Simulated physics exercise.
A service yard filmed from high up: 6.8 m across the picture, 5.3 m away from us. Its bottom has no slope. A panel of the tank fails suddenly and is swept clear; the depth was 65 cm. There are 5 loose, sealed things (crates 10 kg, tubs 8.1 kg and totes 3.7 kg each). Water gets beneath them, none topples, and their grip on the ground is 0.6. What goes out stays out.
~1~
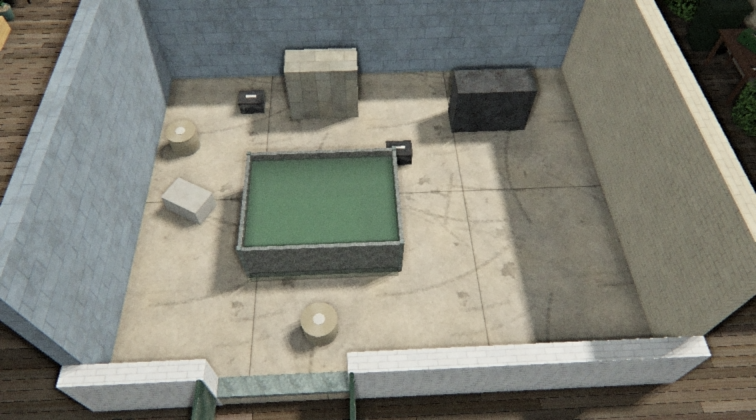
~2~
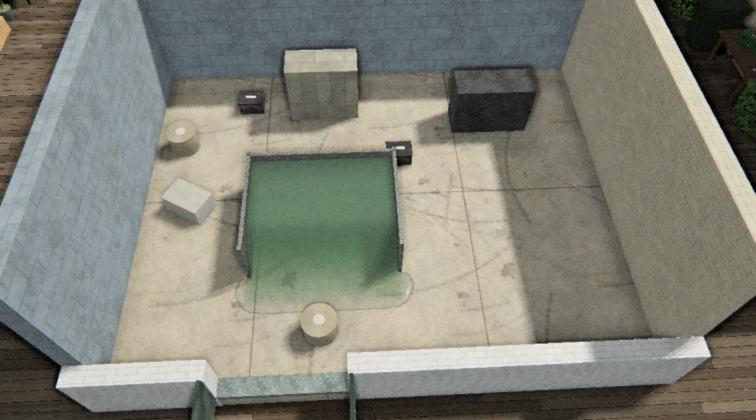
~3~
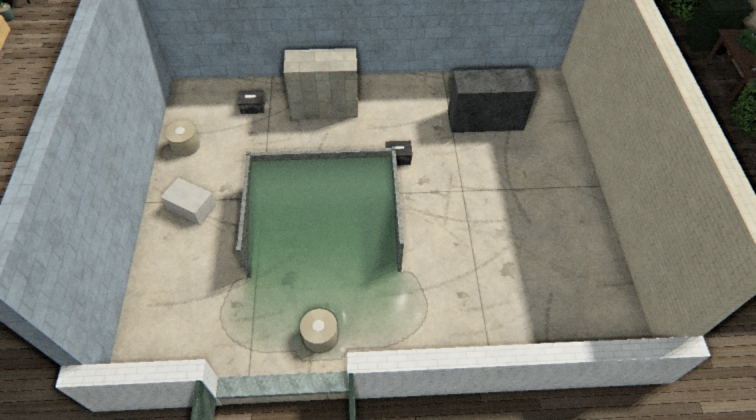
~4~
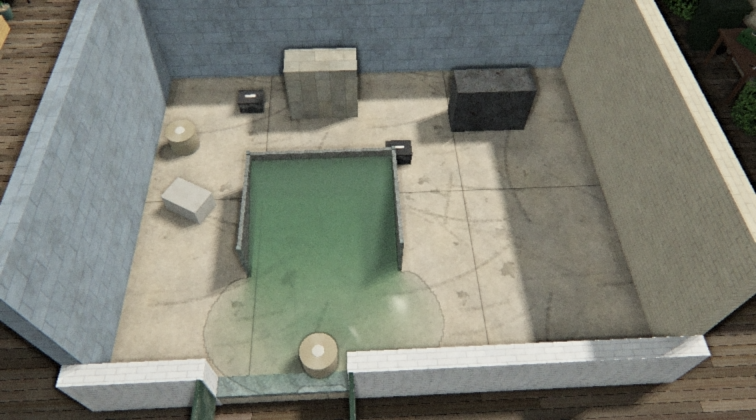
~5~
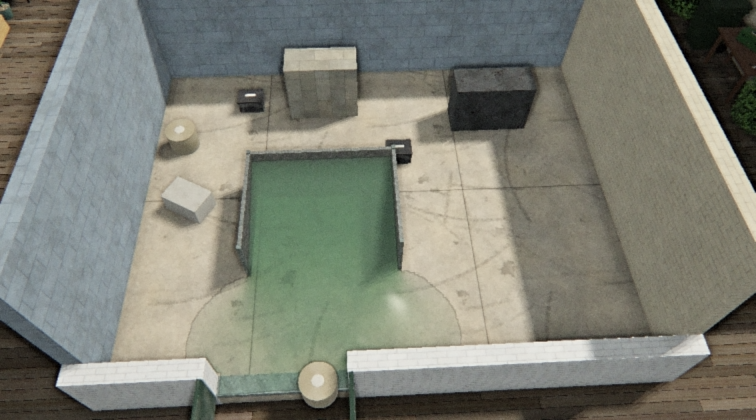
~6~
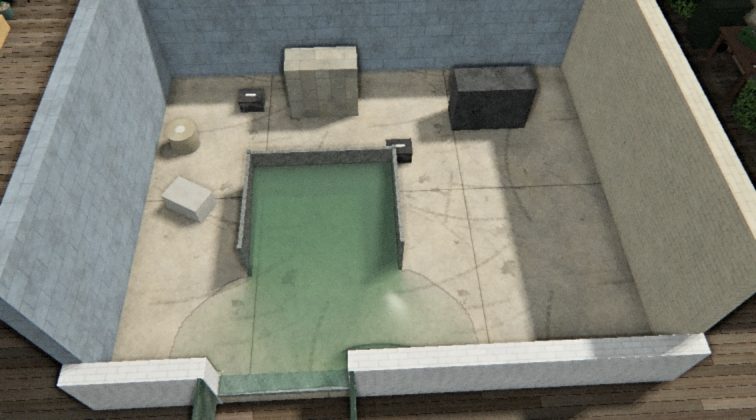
Green water stands in a walled tank in the yard until the tank's near side gives way and the water spreads across the pale floor. It surrounds a round tub in front and pushes it into the gap in the low white wall, then out of view, while the other objects stay put.
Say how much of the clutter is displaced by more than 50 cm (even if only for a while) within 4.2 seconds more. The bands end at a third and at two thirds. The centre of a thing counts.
It is less than a third.
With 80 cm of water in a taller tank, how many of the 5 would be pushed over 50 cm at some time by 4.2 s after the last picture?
Then 1.
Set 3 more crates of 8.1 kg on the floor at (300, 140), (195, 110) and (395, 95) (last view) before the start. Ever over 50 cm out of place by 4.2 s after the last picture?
In that order: Under, short of it, under.
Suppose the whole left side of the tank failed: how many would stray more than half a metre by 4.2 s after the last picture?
Then 4.
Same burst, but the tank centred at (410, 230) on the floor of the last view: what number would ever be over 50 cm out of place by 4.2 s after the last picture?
Then 2.
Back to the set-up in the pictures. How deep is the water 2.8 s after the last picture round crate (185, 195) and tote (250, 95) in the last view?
About 3 and 0 cm.
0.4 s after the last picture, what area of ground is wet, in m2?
Roughly 8.5 m2.
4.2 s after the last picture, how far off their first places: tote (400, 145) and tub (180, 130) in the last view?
In that order: 0 cm, 0 cm.
Then, 0.4 s after the last picture 1 of 5 are over 50 cm from their spots; 0 afloat.
Then, 1.5 s after the last picture 1 of 5 are over 50 cm from their spots; 0 afloat.
Then, 2.8 s after the last picture 1 of 5 are over 50 cm from their spots; 0 afloat.
Then, 4.2 s after the last picture 1 of 5 are over 50 cm from their spots, and 1 have been at some point; 0 afloat.
